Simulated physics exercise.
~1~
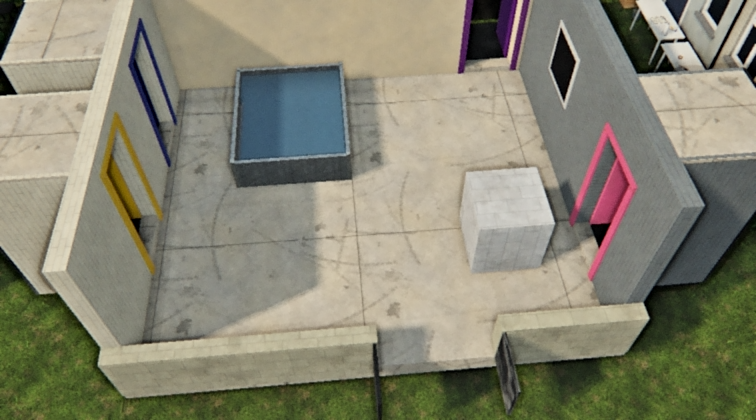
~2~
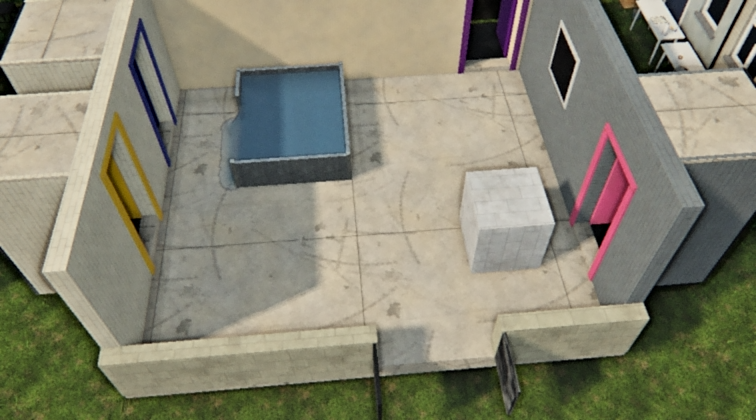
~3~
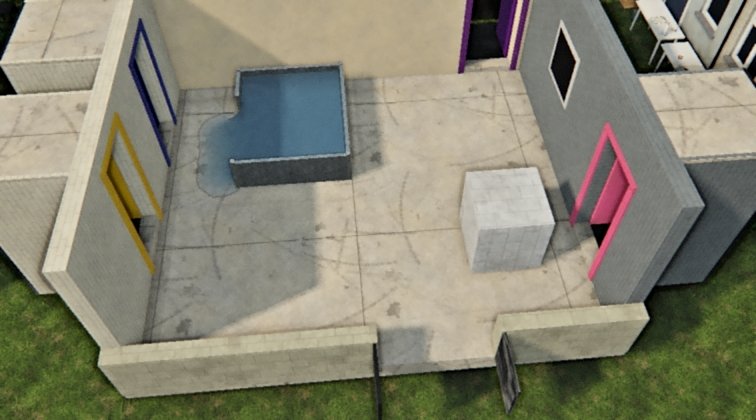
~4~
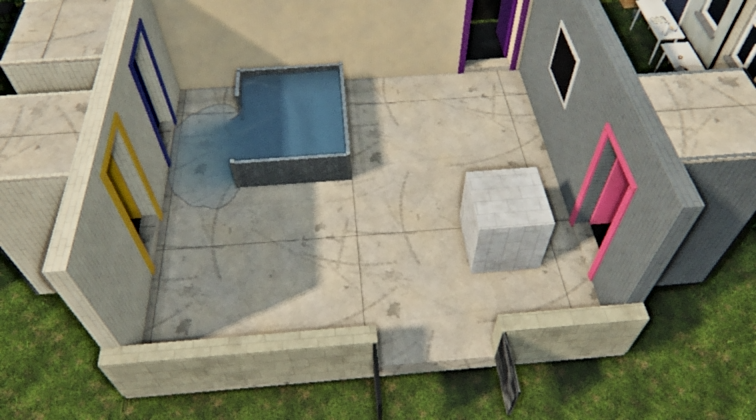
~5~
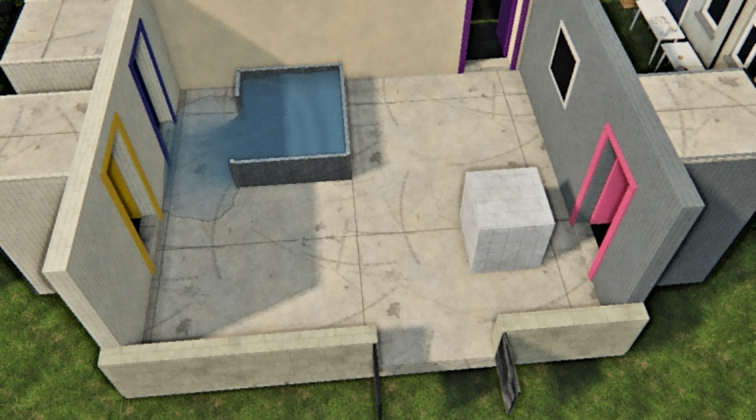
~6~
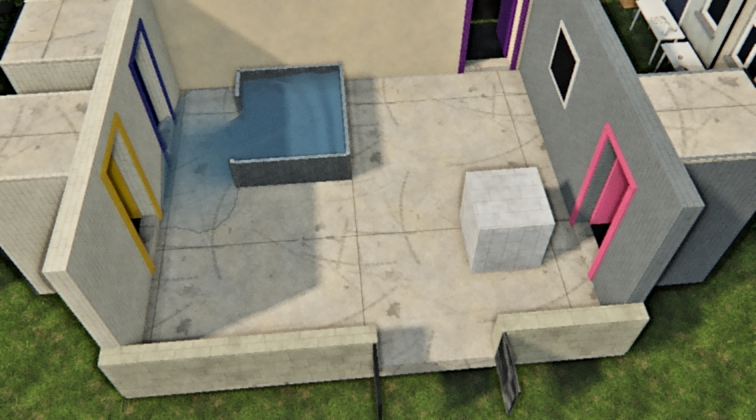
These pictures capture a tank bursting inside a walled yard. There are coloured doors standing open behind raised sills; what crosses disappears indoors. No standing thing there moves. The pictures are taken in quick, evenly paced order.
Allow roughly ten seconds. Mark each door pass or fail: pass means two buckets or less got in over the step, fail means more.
Pink door - pass, purple door - pass, blue door - fail, yellow door - pass.
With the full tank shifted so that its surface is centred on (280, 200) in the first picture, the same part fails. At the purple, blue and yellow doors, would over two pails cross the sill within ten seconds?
In short: Purple door takes less; blue door stays under; yellow door passes that mark.
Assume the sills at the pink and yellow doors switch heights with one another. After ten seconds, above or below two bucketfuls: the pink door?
Then pink stays within the limit.
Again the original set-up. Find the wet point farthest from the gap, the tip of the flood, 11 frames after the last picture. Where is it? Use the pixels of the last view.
Near (139, 369).
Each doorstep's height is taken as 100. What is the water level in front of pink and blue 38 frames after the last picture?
About 60 and 100 %.
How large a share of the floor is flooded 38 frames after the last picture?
My estimate is near 65 per cent.
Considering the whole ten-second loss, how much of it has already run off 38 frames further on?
By my reckoning, 90 %.
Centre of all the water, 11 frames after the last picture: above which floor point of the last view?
Near pixel (245, 160).
A moment on, water covers 15 % of the floor; the pink door not reached, the purple door not reached, the blue door far over two buckets in, the yellow door wet at the sill, nothing in.
Next, water covers 25 % of the floor; the pink door not reached, the purple door not reached, the blue door far over two buckets in, the yellow door wet at the sill, nothing in.
Then, water covers 35 % of the floor; the pink door not reached, the purple door not reached, the blue door far over two buckets in, the yellow door wet at the sill, nothing in.
Later, water covers 65 % of the floor; the pink door wet at the sill, nothing in, the purple door wet at the sill, nothing in, the blue door far over two buckets in, the yellow door wet at the sill, nothing in.
In the end, water covers 90 % of the floor; the pink door wet at the sill, nothing in, the purple door wet at the sill, nothing in, the blue door far over two buckets in, the yellow door wet at the sill, nothing in.
